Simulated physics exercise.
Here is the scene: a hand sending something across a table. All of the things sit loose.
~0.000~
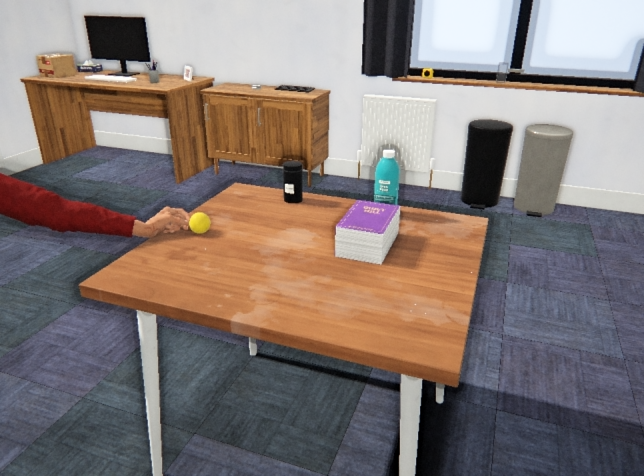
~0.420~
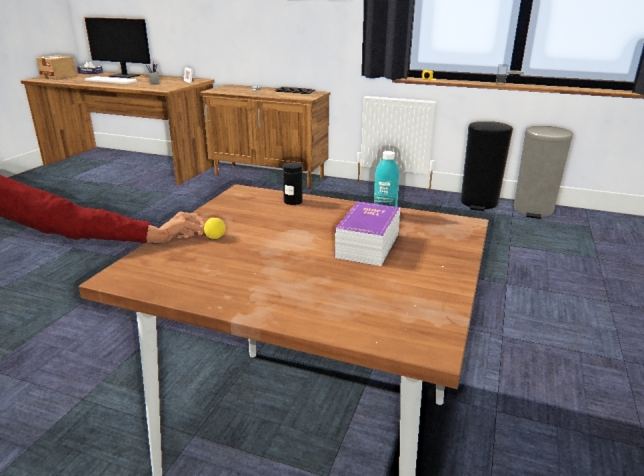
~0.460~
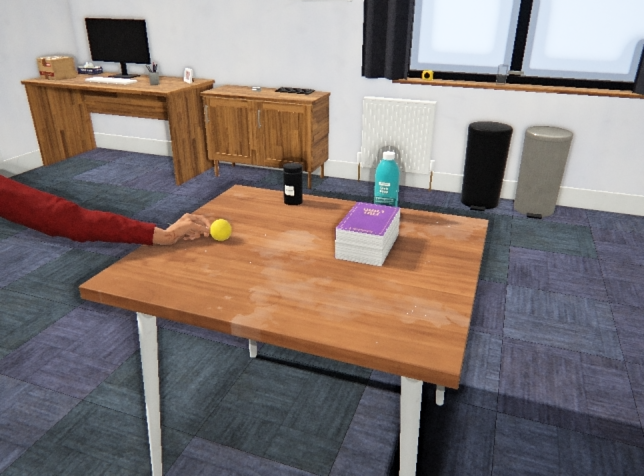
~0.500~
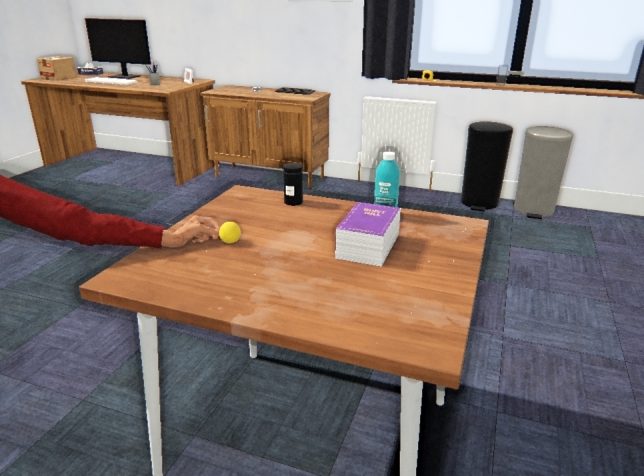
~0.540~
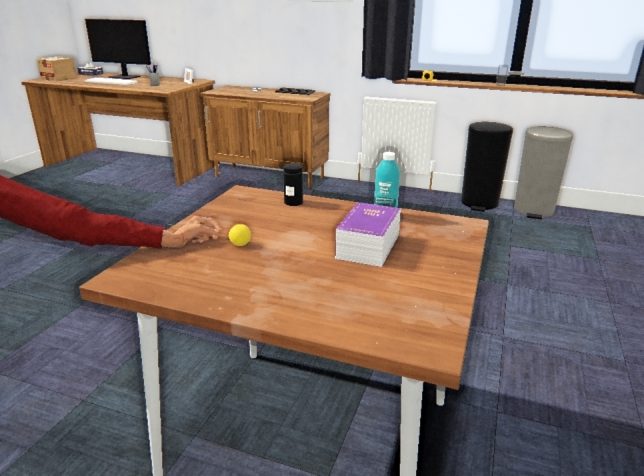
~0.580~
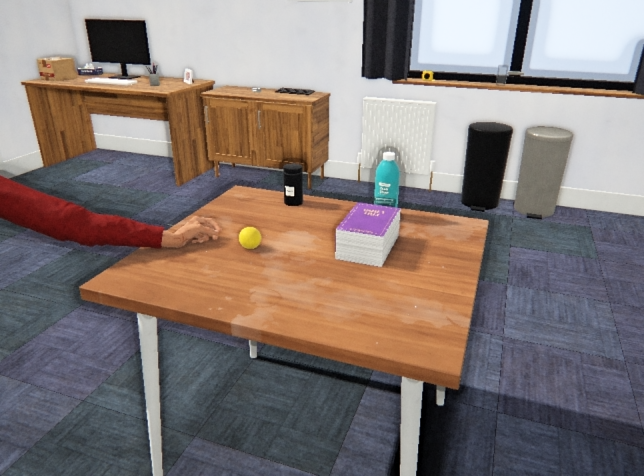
The footage shows a red-sleeved hand moving a round yellow lemon rightward across a wooden table, then the lemon rolling a short way clear of the fingertips, while a dark container, a teal bottle and stacked books stay still.
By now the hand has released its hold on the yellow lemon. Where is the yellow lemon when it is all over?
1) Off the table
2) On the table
1.
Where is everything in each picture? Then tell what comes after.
Under the hand; yellow lemon (200, 223), in the first frame.
Under the hand; yellow lemon (215, 228), in the second frame.
Under the hand; yellow lemon (221, 230), in the third frame.
Yellow lemon (230, 232), in the fourth frame.
Yellow lemon (240, 235) moved a little, in the fifth frame.
Yellow lemon (250, 238) moved about its own width, in the sixth frame.
By 0.78 s, yellow lemon moved well along near (302, 251).
By 1.18 s, yellow lemon moved well along near (413, 278).
By 1.58 s, yellow lemon now off the table.
By 1.78 s, things are still on the move.
When it is over (2.0 s), off the table, yellow lemon.
